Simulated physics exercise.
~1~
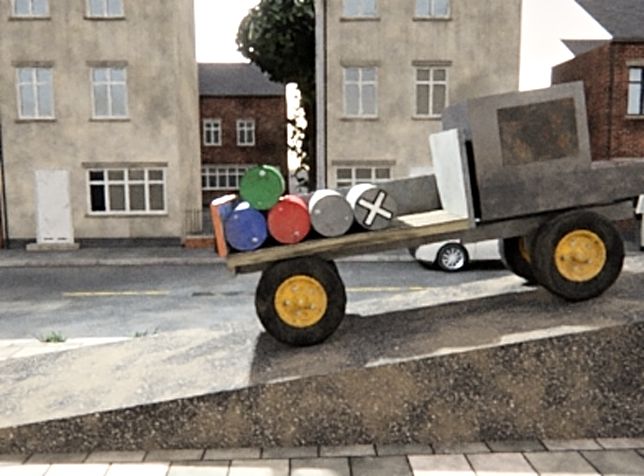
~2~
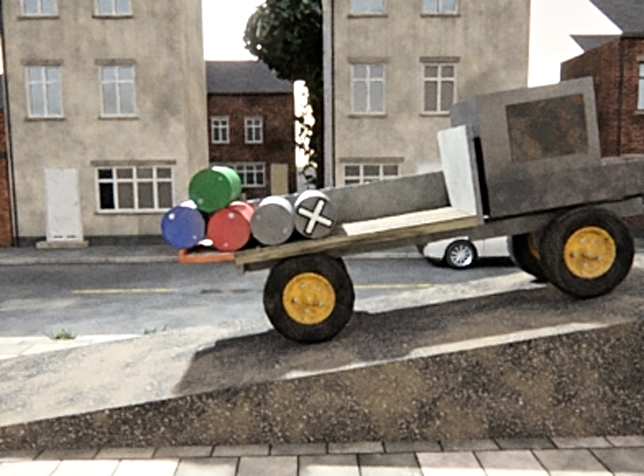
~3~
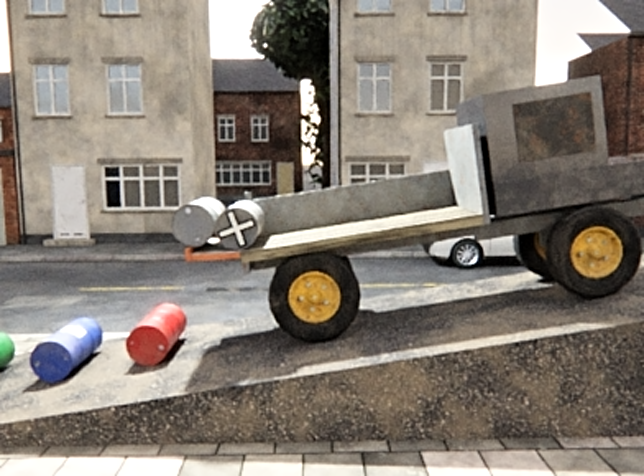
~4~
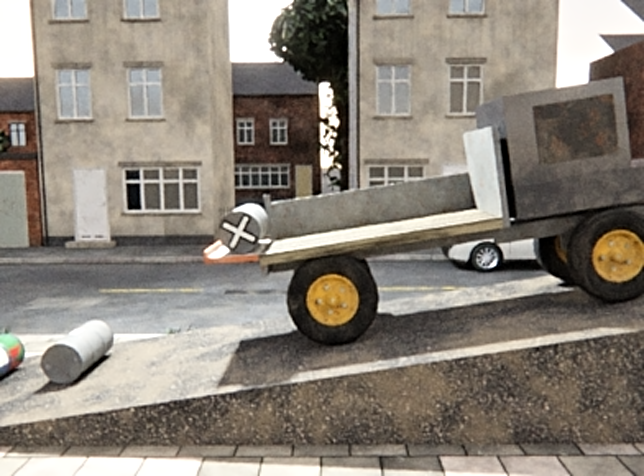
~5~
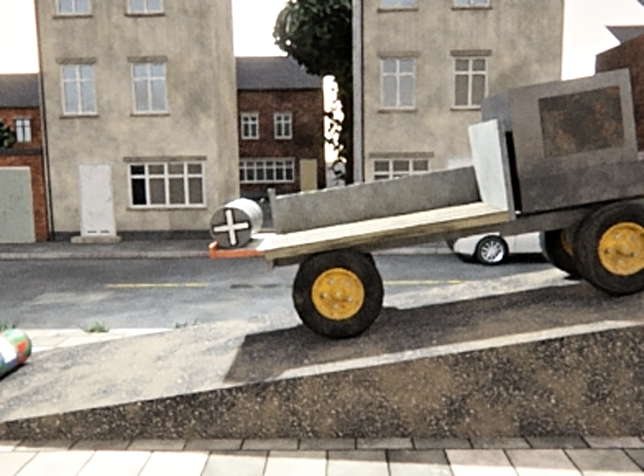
At first, a flatbed truck stands on a slope falling to the left, with green, blue, red and plain grey drums and one marked with a white cross stacked behind an upright orange tailgate. The tailgate swings down and the drums roll left towards it, the green one riding on top. Green, blue and red drop off the back and roll down the slope, bunching at the left edge of view. The plain grey drum follows them down and out of sight. The crossed drum rolls onto the lowered gate and turns, but stays there, at its outer end.
